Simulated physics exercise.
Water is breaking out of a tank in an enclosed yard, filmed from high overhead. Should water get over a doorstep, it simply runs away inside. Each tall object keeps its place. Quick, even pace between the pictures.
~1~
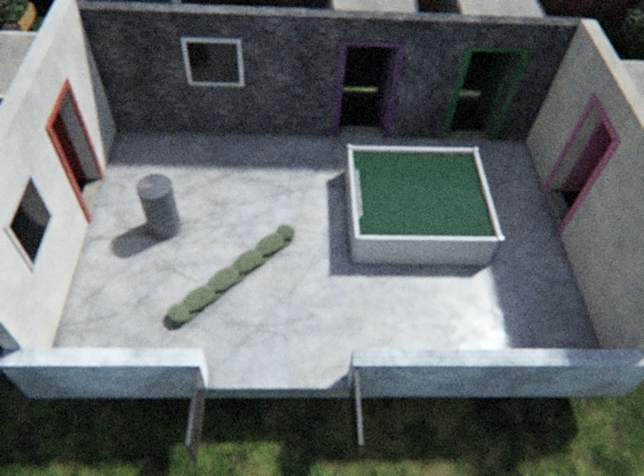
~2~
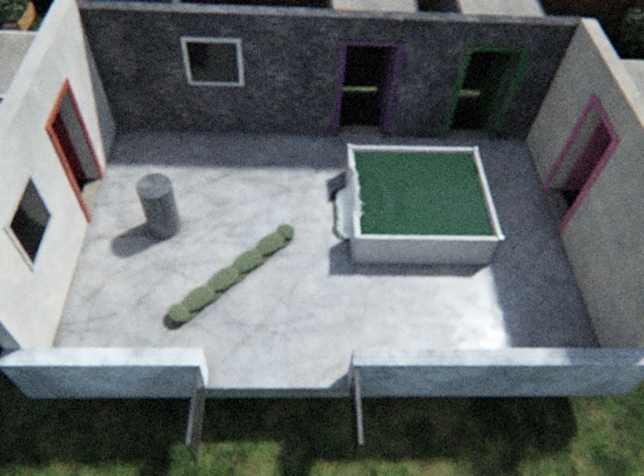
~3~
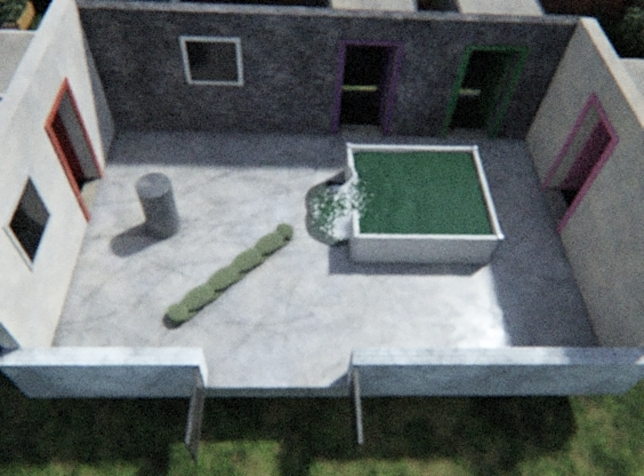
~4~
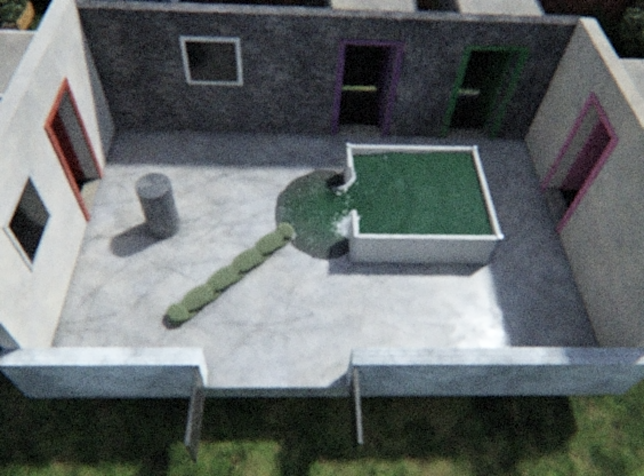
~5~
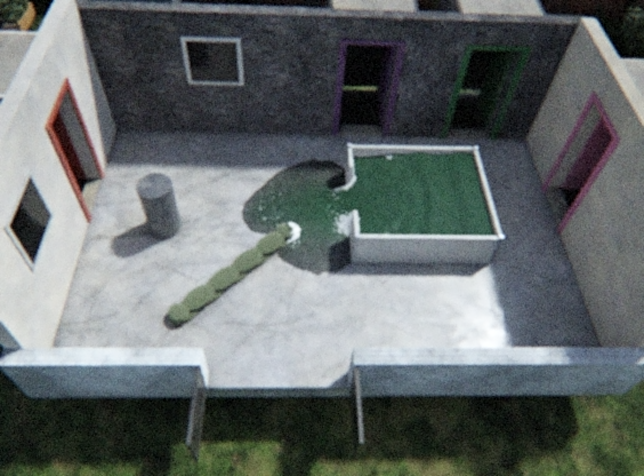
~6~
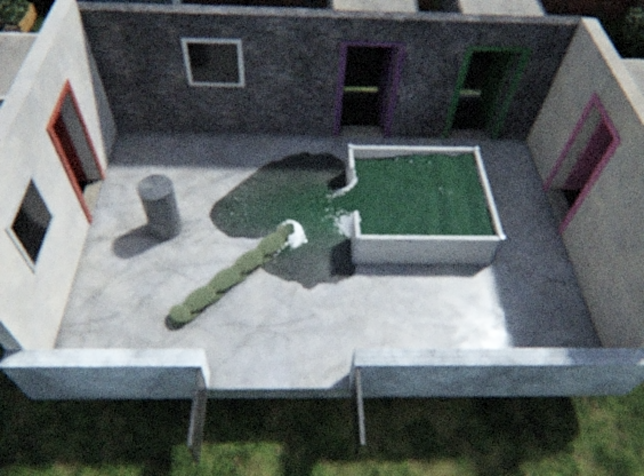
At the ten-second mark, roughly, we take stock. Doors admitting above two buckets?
One by one: The green door swallows an okay amount of water. The red door swallows too much water. The pink door swallows an okay amount of water. The purple door swallows an okay amount of water.
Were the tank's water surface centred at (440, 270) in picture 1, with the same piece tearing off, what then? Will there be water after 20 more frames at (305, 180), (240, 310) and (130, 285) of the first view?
In order: Submerged, submerged, submerged.
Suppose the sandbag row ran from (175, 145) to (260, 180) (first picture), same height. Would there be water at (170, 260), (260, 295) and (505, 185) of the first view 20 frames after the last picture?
First spot inundated, second inundated, third spared.
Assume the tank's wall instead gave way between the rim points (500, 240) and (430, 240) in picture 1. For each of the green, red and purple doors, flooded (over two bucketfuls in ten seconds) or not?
The green door exceeds the limit, the red door remains below, the purple door remains below.
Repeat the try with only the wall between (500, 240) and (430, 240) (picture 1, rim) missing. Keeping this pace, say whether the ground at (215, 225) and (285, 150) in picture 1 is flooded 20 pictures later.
Note: Point one unreached; point two unreached.
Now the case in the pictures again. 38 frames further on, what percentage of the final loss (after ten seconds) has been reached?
I'd say about 60 per cent.
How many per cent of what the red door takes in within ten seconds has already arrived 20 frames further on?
Around 40 in a hundred.
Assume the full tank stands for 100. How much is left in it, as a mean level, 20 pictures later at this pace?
48 percent or so.
A moment on, water covers 25 % of the floor; the green door not reached, the red door not reached, the pink door not reached, the purple door not reached.
Next, water covers 45 % of the floor; the green door not reached, the red door over two buckets in, the pink door not reached, the purple door not reached.
Then, water covers 50 % of the floor; the green door not reached, the red door far over two buckets in, the pink door not reached, the purple door not reached.
Later, water covers 50 % of the floor; the green door not reached, the red door far over two buckets in, the pink door not reached, the purple door wet at the sill, nothing in.
In the end, water covers 75 % of the floor; the green door wet at the sill, nothing in, the red door far over two buckets in, the pink door not reached, the purple door wet at the sill, nothing in.
